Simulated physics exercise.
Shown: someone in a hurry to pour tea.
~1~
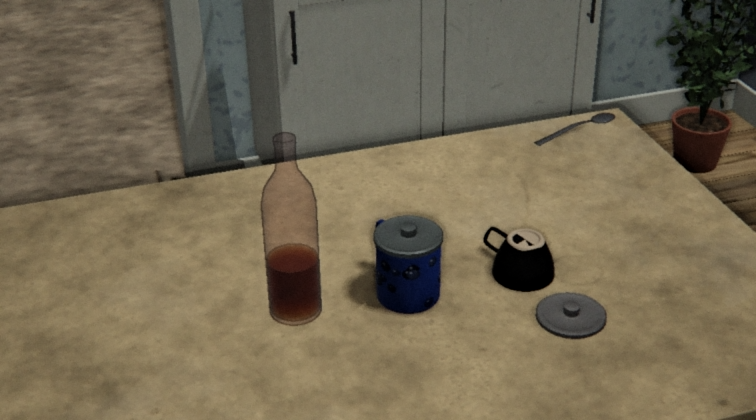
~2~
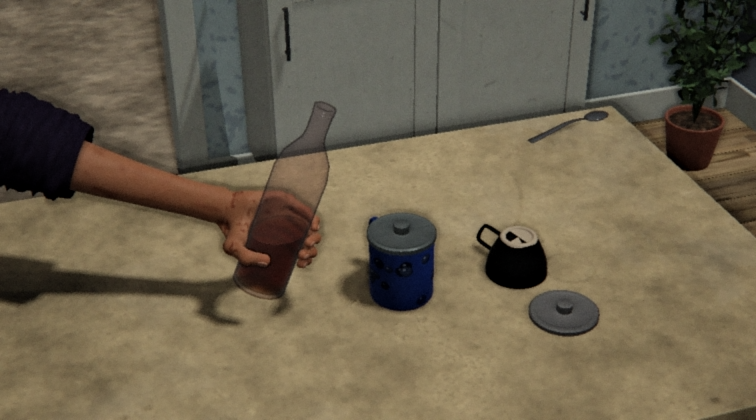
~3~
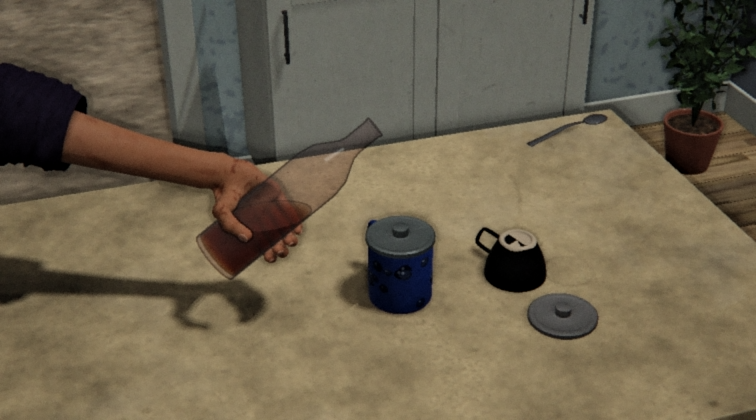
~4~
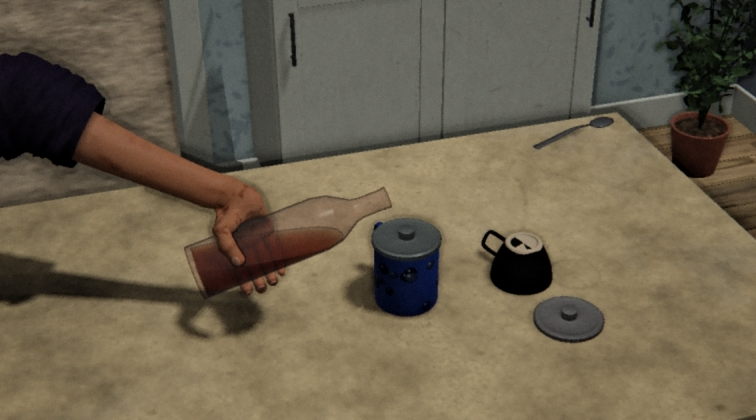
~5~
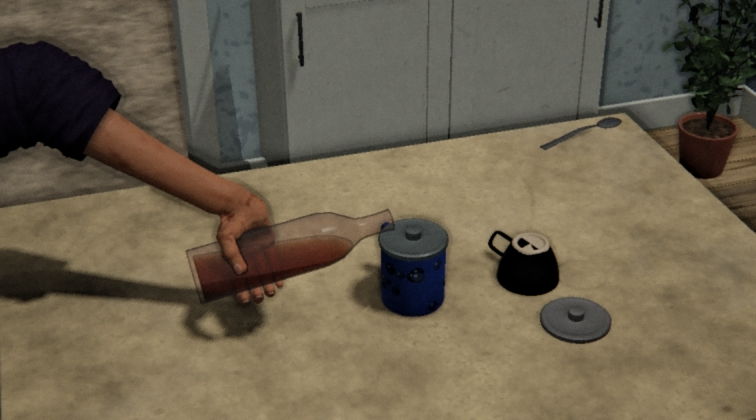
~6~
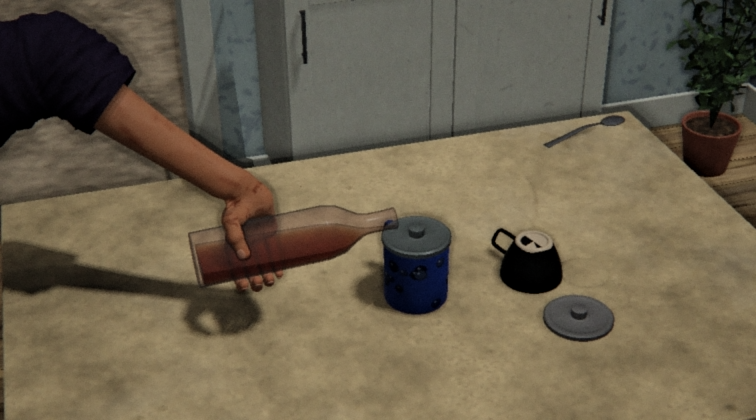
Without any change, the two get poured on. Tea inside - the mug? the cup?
Outcome: The mug does not contain it, the cup does not contain it.
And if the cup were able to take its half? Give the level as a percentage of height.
Estimated level: 75 % of height.
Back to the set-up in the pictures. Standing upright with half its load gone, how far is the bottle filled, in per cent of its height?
Close to 15 percent.
Soon after, it hits the lid of the mug and runs off.
Later, it runs off the upturned base of the cup.
In the end, the mug is empty, in a puddle; the cup is empty, in a puddle.
